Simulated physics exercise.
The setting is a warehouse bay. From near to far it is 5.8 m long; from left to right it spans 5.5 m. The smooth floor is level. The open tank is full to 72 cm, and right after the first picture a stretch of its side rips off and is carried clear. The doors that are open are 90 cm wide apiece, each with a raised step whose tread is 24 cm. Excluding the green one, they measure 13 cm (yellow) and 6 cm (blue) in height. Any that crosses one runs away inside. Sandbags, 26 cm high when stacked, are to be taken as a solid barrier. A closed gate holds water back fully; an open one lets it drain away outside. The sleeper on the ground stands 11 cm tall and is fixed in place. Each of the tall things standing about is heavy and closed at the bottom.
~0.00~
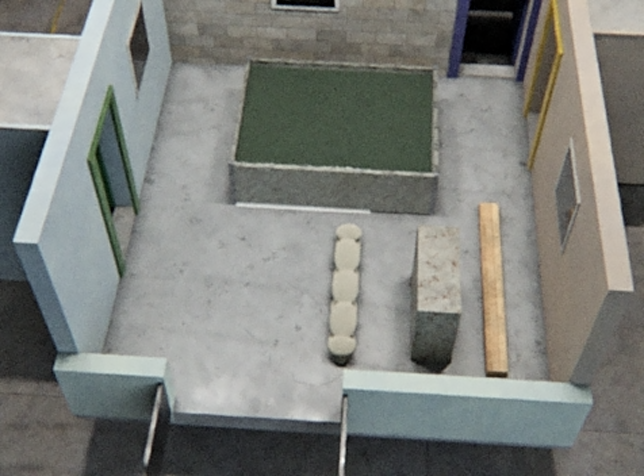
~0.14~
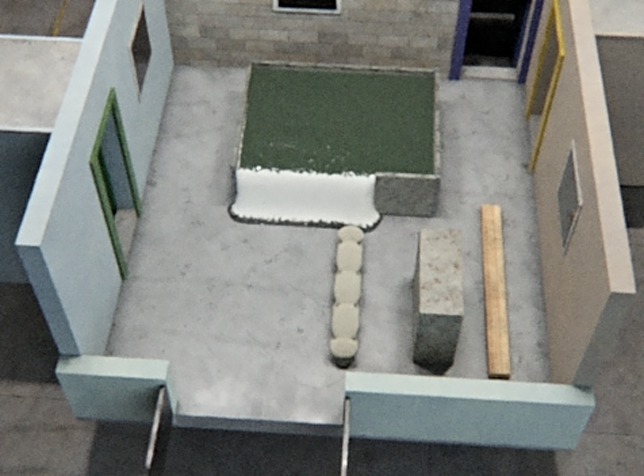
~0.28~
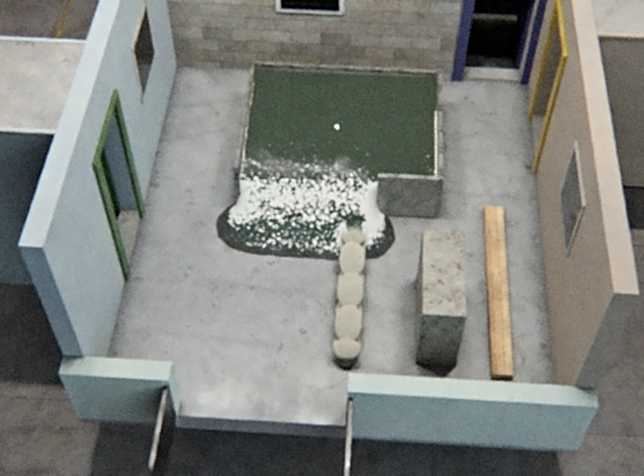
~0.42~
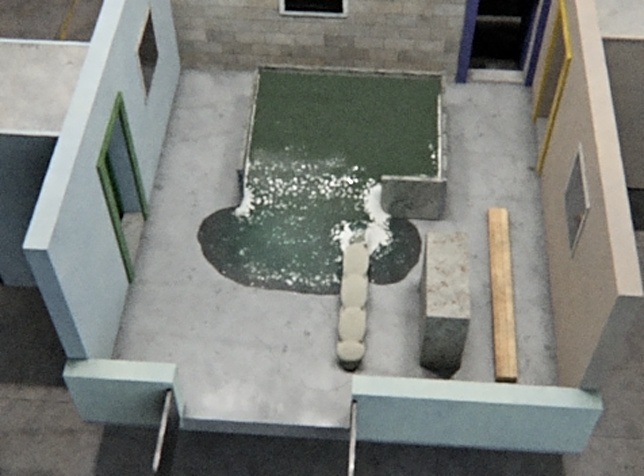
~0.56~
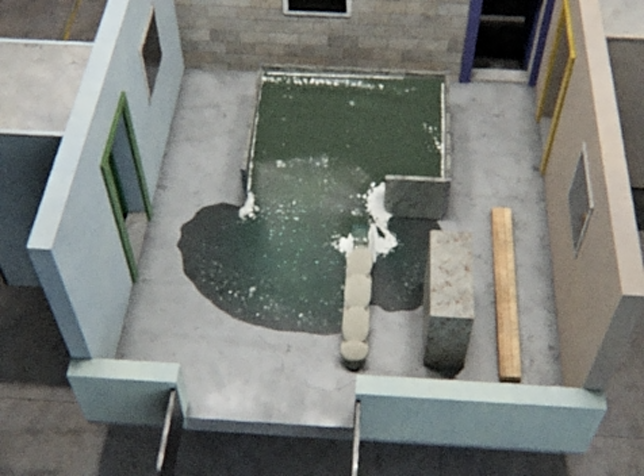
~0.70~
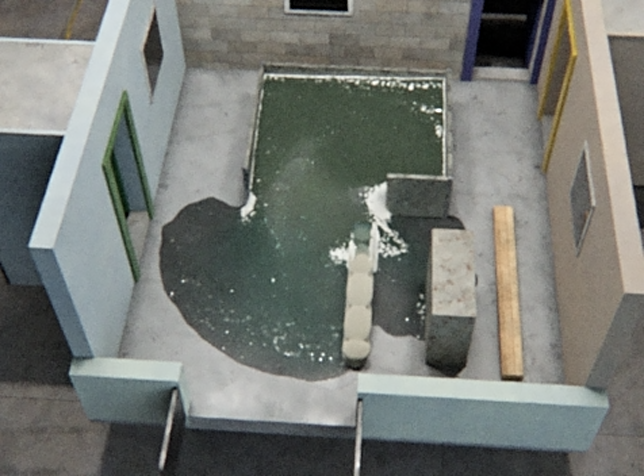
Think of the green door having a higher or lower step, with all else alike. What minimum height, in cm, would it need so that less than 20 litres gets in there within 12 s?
About 10.5 cm.
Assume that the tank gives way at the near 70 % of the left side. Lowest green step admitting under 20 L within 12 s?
Roughly 24 cm.
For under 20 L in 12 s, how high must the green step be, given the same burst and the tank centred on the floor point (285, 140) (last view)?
Then close to 23 cm.
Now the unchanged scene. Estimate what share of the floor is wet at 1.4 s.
The wet part is about 45 per cent.
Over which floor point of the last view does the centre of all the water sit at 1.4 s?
Near (334, 204).
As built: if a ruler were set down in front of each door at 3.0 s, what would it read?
Door by door in cm - yellow 0, blue 0, green 12.
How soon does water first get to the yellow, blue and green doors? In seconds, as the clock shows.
It arrives at the yellow door at 3.8 s, the blue door at 5.5 s and the green door at 0.9 s.
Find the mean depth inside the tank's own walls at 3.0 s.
It averages near 25 cm.
After 1.4 s water covers 45 % of the floor, deepest (38 cm) near (346, 229); 6 cm at the green door, 0 litres in over its 20 cm step.
After 3.0 s water covers 55 % of the floor, deepest (30 cm) near (207, 346); 12 cm at the green door, 0 litres in over its 20 cm step.
After 12.0 s water covers 95 % of the floor, deepest (10 cm) near (533, 92); 5 cm at the green door, 0 litres in over its 20 cm step.
At the green door as built, the water arrived by 1.0 s and peaked near 14 cm at 3.6 s.
With a step of 9.5 cm, 29 litres would have come in within the 12 s; with 13 cm, 8 litres. So under 20 litres takes about 10.5 cm.
